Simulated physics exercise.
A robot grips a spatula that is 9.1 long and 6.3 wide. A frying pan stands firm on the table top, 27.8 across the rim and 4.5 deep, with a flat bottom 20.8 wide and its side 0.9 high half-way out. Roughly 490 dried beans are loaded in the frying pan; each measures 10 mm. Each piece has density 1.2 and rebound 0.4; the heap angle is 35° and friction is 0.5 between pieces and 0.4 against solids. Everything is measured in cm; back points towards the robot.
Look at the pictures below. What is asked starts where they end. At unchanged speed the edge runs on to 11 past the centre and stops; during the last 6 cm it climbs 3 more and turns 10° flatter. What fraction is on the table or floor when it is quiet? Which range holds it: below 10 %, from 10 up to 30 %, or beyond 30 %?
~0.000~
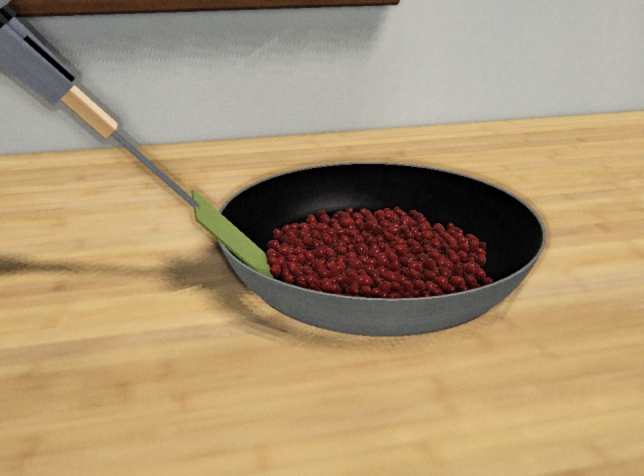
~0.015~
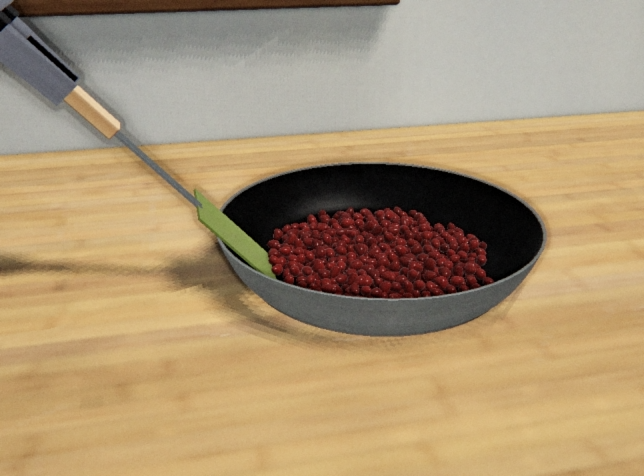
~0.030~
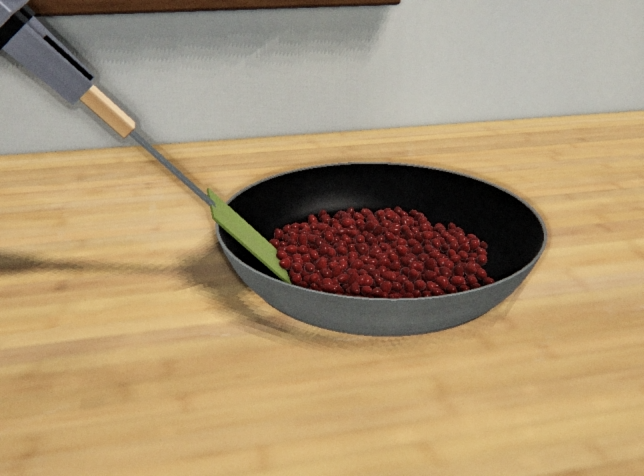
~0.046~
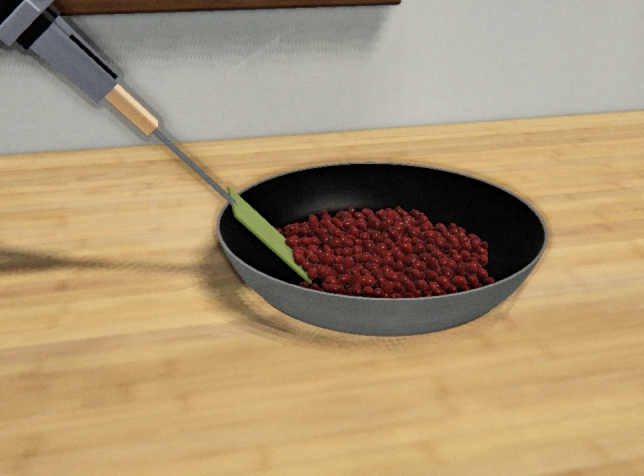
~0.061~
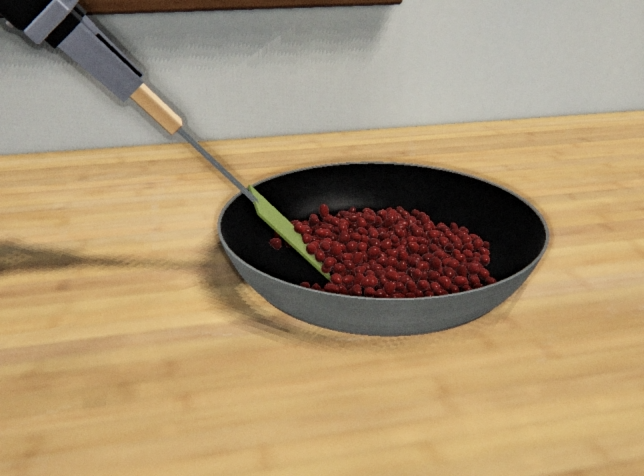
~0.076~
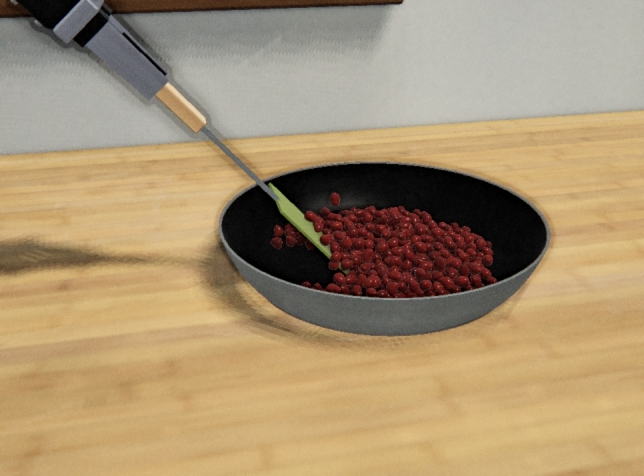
The range from 10 up to 30 %.
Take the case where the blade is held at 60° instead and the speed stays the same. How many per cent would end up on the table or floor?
In that case, around 15 percent would end up on the table or floor.
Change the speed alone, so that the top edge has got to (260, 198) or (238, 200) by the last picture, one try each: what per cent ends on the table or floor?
About 15 and 5 per cent.
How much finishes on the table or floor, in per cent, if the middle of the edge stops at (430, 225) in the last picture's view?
Close to 5 per cent finishes on the table or floor.
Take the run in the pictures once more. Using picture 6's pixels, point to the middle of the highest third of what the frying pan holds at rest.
I'd put it close to (480, 241).
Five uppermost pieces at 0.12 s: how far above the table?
Somewhere near 6 cm, I'd say.
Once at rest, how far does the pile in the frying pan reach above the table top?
Top of the heap: Roughly 4.0 cm above the table top.
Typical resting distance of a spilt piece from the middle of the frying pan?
Distance, approx.: 32 cm.
By 0.12 s, sloping 49°, highest piece 7 above the table; 490 in the frying pan.
By 0.16 s, sloping 47°, highest piece 7 above the table; 490 in the frying pan.
By 0.38 s, sloping 39°, highest piece 6 above the table; 414 in the frying pan, 64 on the table or floor, 12 on the blade or in flight.
By 1.43 s, sloping 39°, highest piece 4 above the table; 414 in the frying pan, 76 on the table or floor.
Final count, 414 in the frying pan, 76 on the table or floor. That is 16 % on the table or floor.
